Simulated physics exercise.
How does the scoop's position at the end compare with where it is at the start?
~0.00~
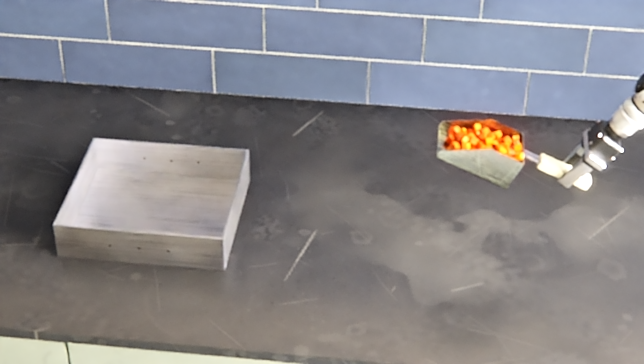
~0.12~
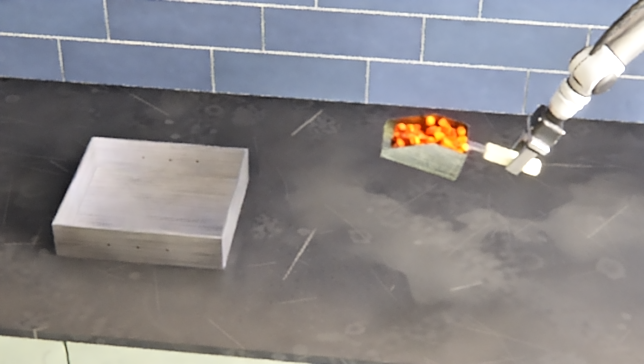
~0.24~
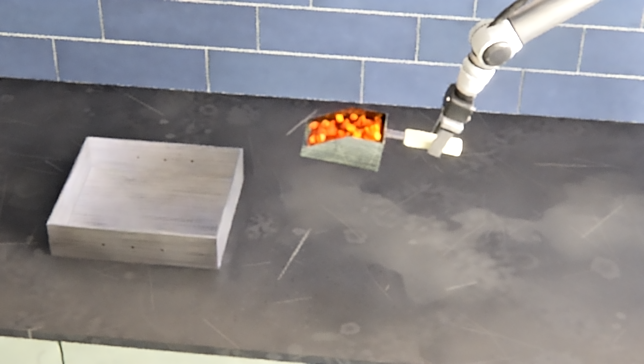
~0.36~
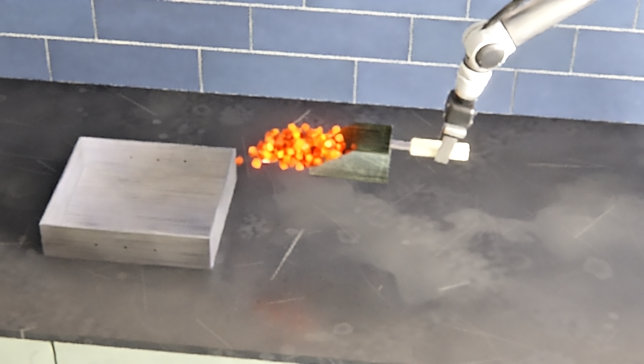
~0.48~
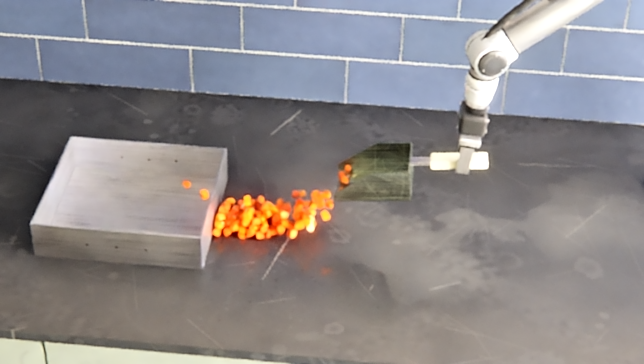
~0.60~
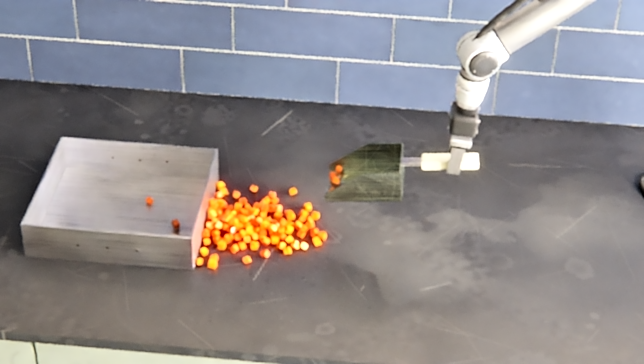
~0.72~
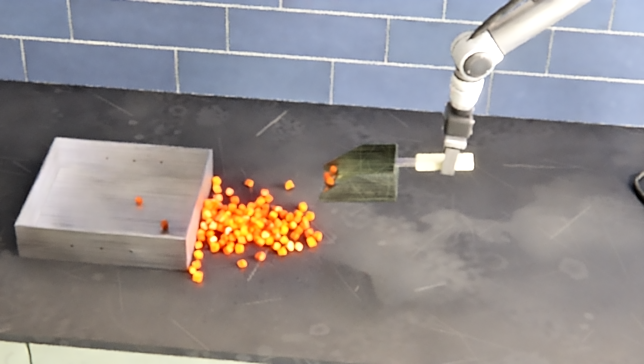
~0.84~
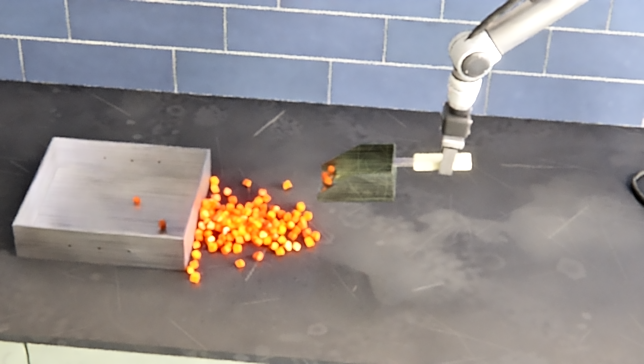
It starts far over on the right, well away from the grey box, and ends further left and slightly lower in view, much closer to the box but still short of it.
